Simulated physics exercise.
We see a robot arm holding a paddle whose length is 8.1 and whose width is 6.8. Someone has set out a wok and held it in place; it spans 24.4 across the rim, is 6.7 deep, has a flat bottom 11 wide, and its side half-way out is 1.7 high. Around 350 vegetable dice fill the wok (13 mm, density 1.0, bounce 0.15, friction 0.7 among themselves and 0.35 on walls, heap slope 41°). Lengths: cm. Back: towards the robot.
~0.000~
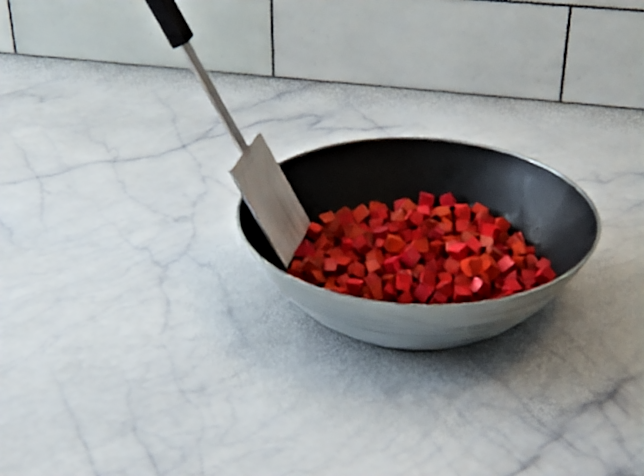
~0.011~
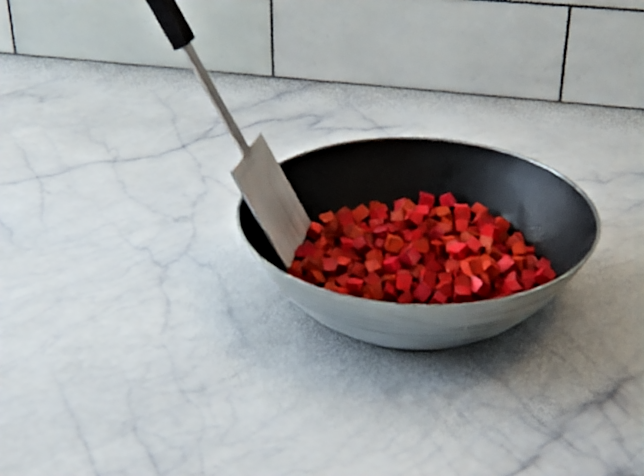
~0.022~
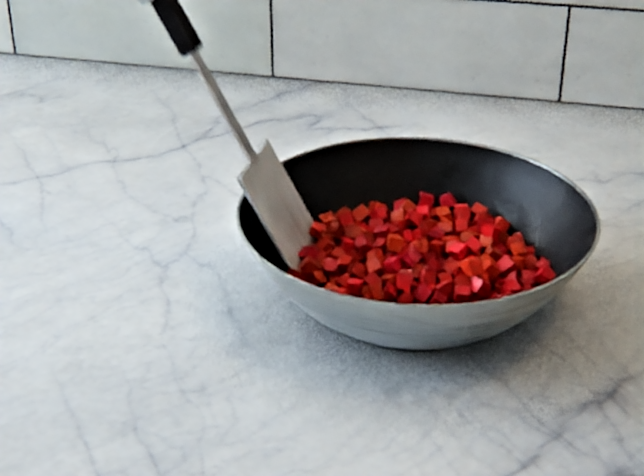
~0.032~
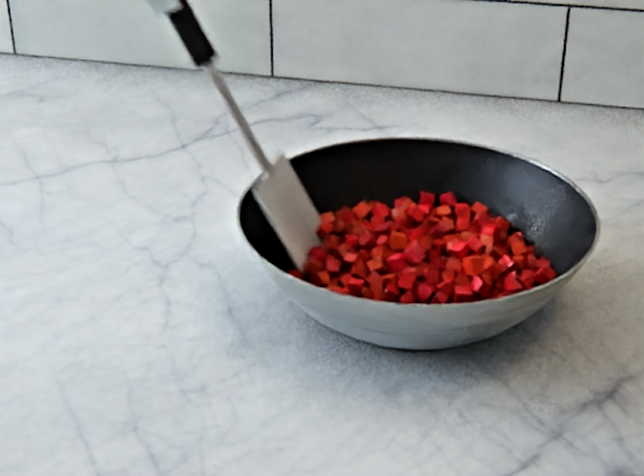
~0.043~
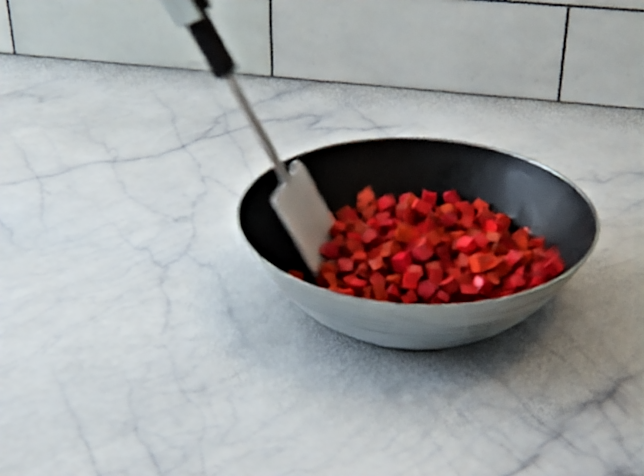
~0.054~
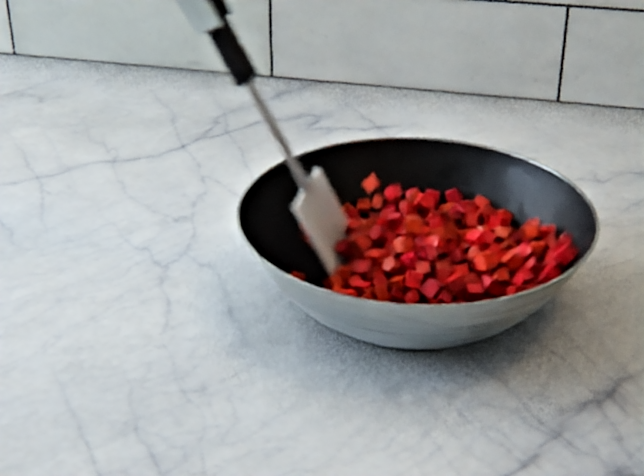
A metal spatula with a black handle, its holder barely showing at the top edge, leans into a wok on a grey-veined marble counter, seen from slightly above by a still camera. The wok, dark inside and silvery outside, sits right of centre before pale tiles, holding a heap of red dice. The blade stays nearly still, then slides rightward, pushing the dice into a shifting, slightly higher heap.
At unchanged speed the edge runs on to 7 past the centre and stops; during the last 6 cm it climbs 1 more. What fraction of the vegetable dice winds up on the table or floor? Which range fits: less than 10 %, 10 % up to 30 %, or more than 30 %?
The range that fits is more than 30 %.
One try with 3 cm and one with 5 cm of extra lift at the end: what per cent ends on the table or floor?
Result, in order: Approx. 45 % and 35 %.
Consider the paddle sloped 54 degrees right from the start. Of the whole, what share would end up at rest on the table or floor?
Some 40 in a hundred.
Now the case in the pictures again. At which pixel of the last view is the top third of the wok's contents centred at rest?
Somewhere near (510, 282) in the last picture.
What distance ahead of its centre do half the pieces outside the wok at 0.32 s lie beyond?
It's close to 20 cm ahead of the centre.
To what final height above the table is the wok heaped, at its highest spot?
About 6.0 centimetres.
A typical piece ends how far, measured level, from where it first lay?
Near 9 cm, measured level.
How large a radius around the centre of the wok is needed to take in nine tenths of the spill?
Distance: Approx. 40 cm.
After 0.08 s, sloping 62°, highest piece 10 above the table; 352 in the wok, 1 on the blade or in flight.
After 0.11 s, sloping 62°, highest piece 17 above the table; 349 in the wok, 4 on the blade or in flight.
After 0.32 s, sloping 62°, highest piece 45 above the table; 203 in the wok, 9 on the table or floor, 141 on the blade or in flight.
After 1.37 s, sloping 62°, highest piece 6 above the table; 203 in the wok, 150 on the table or floor.
In the end, 203 in the wok, 150 on the table or floor. That is 42 % on the table or floor.
